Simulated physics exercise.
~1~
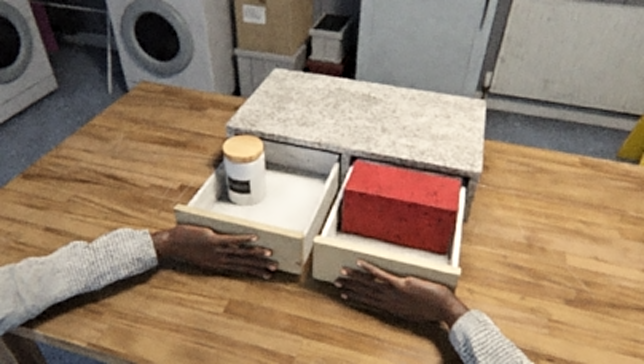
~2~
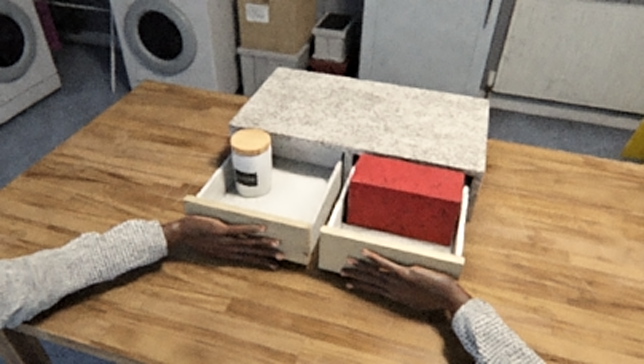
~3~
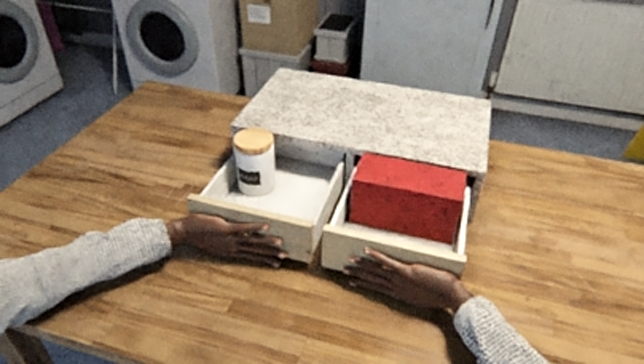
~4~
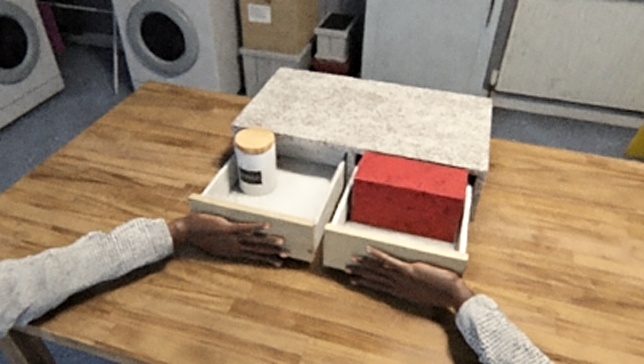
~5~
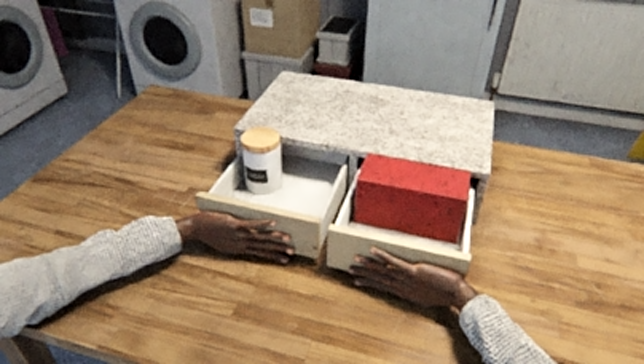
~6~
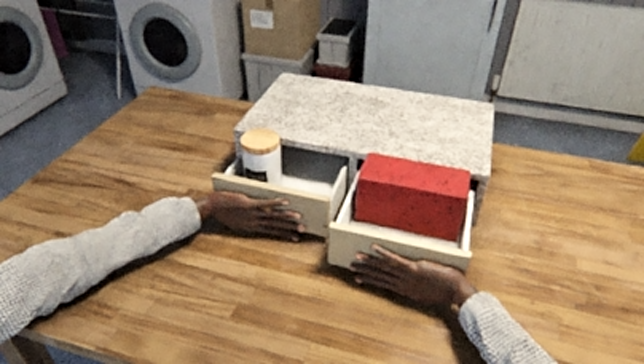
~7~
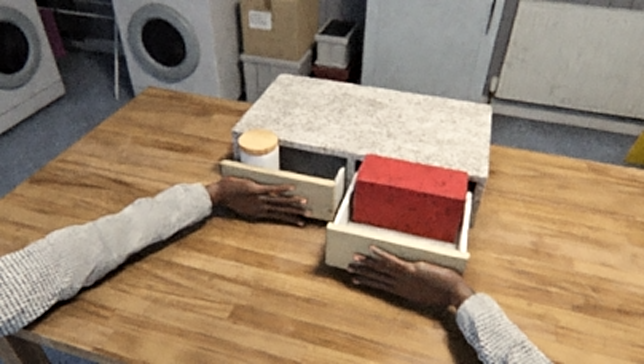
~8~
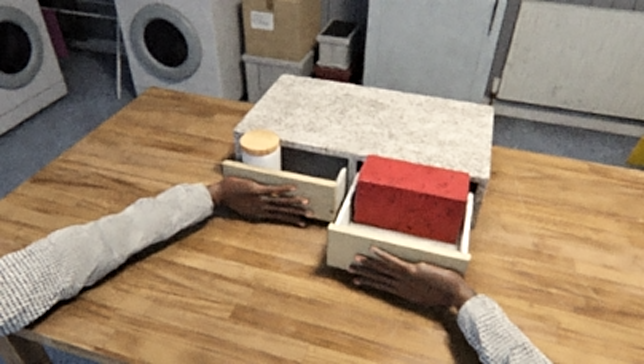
We see two hands against the open drawers of a small chest, the left holding a white jar and the right a red brick. The left drawer slides partway in and stops ajar, while the right drawer stays well out, both hands still resting on the fronts.
